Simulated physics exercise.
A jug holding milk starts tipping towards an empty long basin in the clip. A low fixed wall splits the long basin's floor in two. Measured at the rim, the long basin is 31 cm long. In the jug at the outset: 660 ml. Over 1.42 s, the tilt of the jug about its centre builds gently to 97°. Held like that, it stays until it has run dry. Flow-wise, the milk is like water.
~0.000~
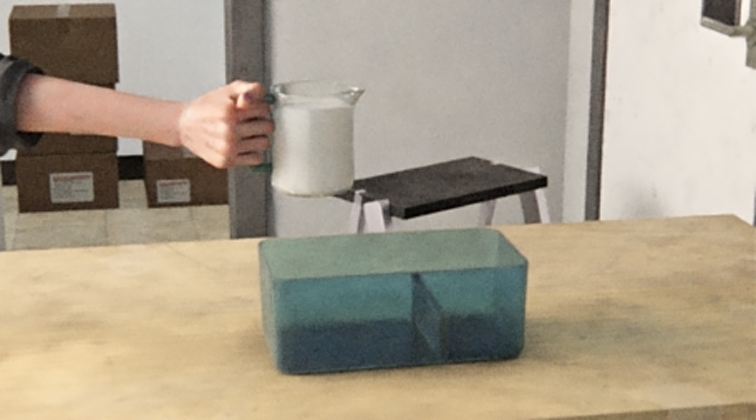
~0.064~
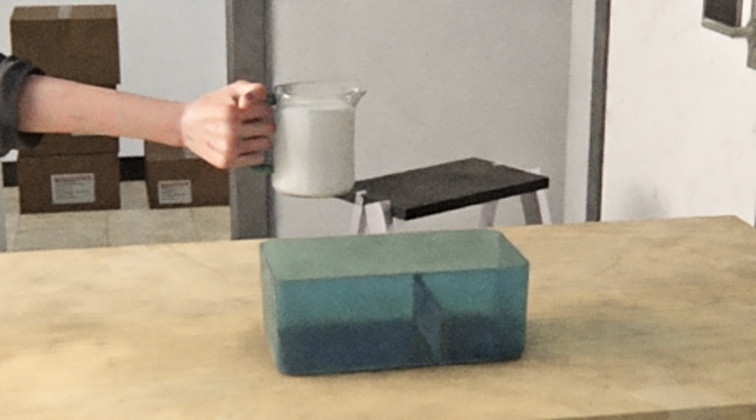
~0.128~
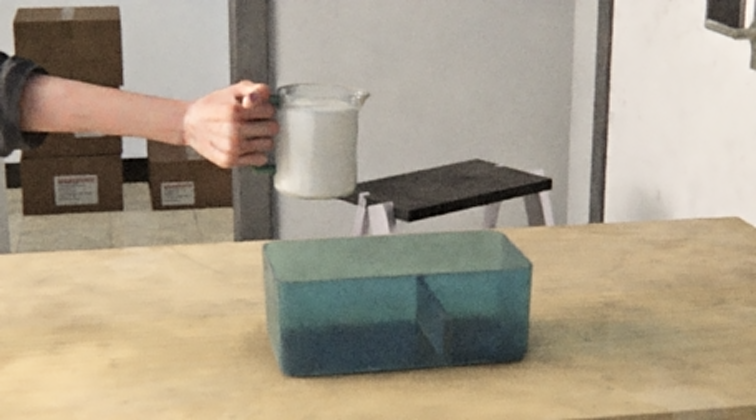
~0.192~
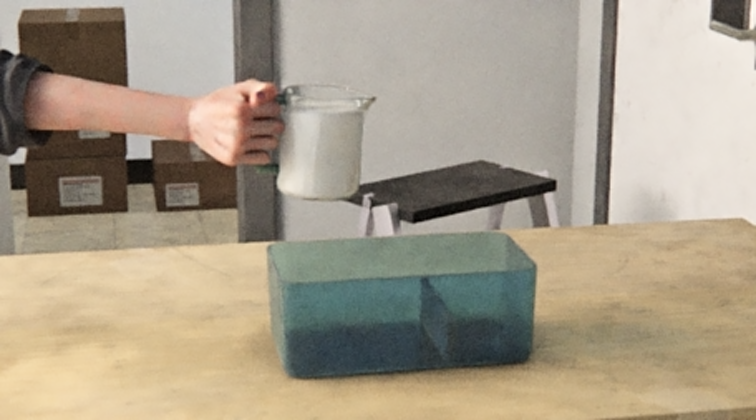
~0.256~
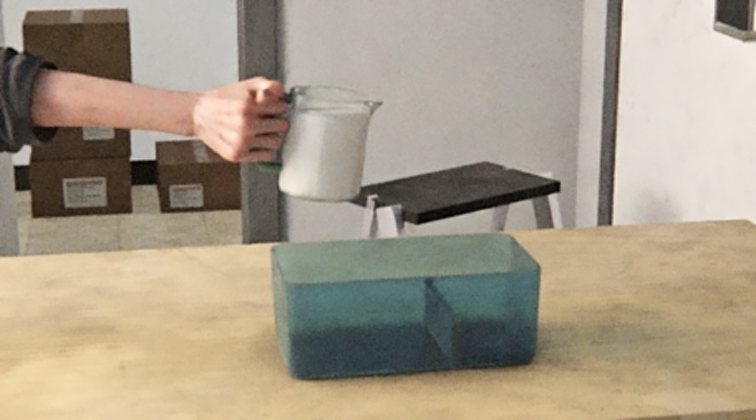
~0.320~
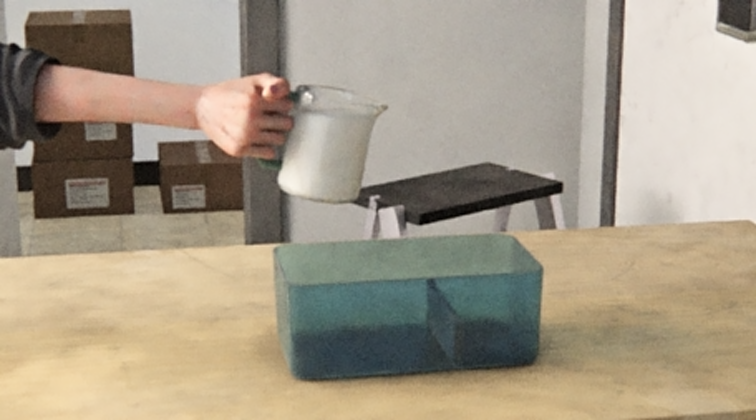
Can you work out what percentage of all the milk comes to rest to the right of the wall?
I would put it at 50 per cent.
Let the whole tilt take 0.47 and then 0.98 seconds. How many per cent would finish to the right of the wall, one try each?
Near 40 in a hundred on the first go and near 50 in a hundred on the second.
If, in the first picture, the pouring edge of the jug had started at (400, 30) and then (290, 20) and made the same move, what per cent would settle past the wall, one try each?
Around 75 per cent first, around 5 per cent next.
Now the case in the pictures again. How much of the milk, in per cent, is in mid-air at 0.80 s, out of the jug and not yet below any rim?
About 10 per cent.
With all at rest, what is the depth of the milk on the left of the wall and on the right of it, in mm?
Left part: About 10 mm; right part: About 22 mm.
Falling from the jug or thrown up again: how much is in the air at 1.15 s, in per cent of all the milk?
18 per cent, roughly.
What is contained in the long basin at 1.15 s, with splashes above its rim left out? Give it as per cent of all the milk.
I reckon close to 40 per cent.
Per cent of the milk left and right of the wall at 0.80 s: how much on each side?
2 on the left, 2 on the right, roughly.
Then, 0.80 s in, the tilt is 58° and 86 per cent is still to pour, 2 is left of the wall and 2 right of it.
Then, 1.15 s in, the tilt is 89° and 42 per cent is still to pour, 8 is left of the wall and 31 right of it.
Then, 1.52 s in, the tilt is 97° and 9 per cent is still to pour, 36 is left of the wall and 50 right of it.
Then, 1.92 s in, the tilt is 97° and 1 per cent is still to pour, 47 is left of the wall and 50 right of it.
Finally, 49 per cent lies left of the wall, 50 right of it and 1 outside.
